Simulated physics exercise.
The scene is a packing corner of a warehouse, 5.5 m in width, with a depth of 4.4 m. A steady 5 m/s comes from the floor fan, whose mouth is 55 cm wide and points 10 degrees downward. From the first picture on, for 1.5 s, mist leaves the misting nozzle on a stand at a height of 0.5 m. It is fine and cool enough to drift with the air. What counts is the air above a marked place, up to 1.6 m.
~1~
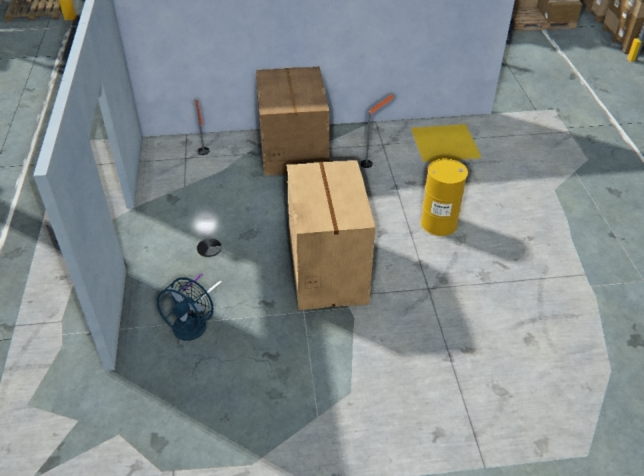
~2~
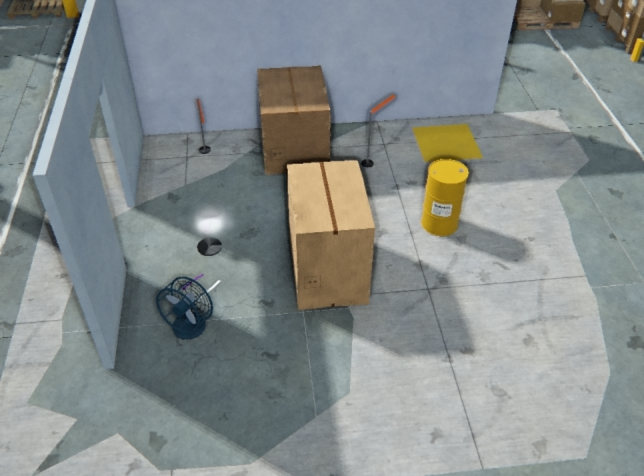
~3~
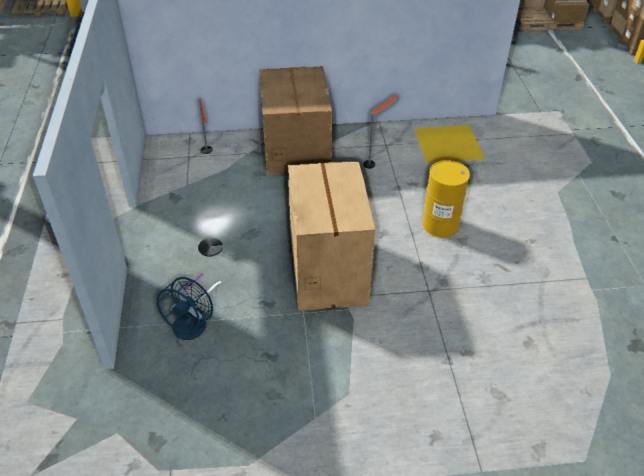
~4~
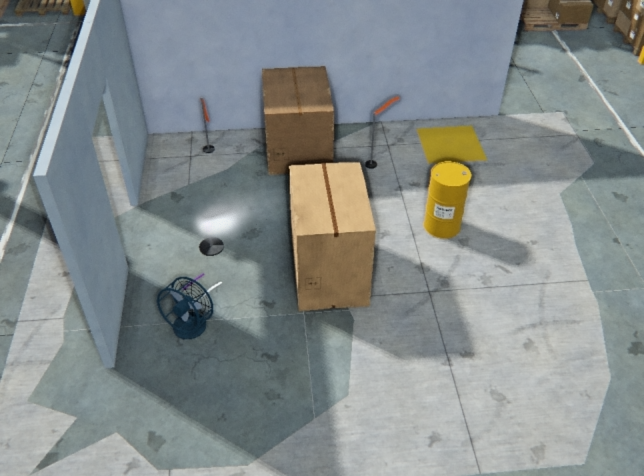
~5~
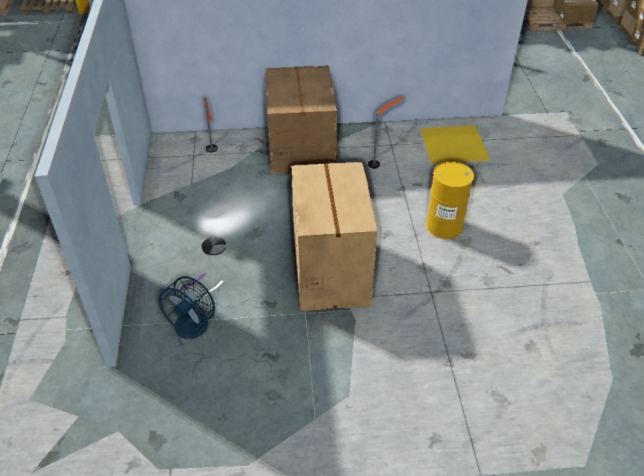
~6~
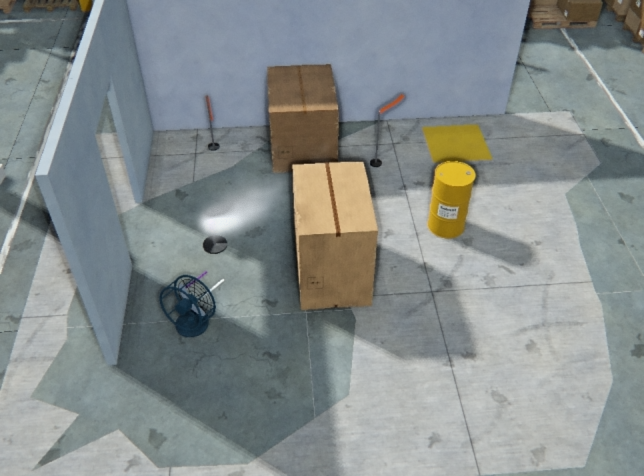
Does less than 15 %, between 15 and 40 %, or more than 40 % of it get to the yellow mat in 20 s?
Over the yellow mat: From 15 to 40 %.
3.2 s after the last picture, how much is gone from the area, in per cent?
About 2 %.
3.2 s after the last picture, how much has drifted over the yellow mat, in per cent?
Some 10 per cent.
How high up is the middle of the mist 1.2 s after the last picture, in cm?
About 50 cm.
Then, 1.2 s after the last picture, 0 % is gone from the area; 1 % has passed over the yellow mat, and the middle of the rest is near (259, 156).
Then, 3.2 s after the last picture, 2 % is gone from the area; 12 % has passed over the yellow mat, and the middle of the rest is near (258, 56).
Then, 7.2 s after the last picture, 55 % is gone from the area; 17 % has passed over the yellow mat, and the middle of the rest is near (205, 74).
Then, 19.2 s after the last picture, 85 % is gone from the area; 26 % has passed over the yellow mat.
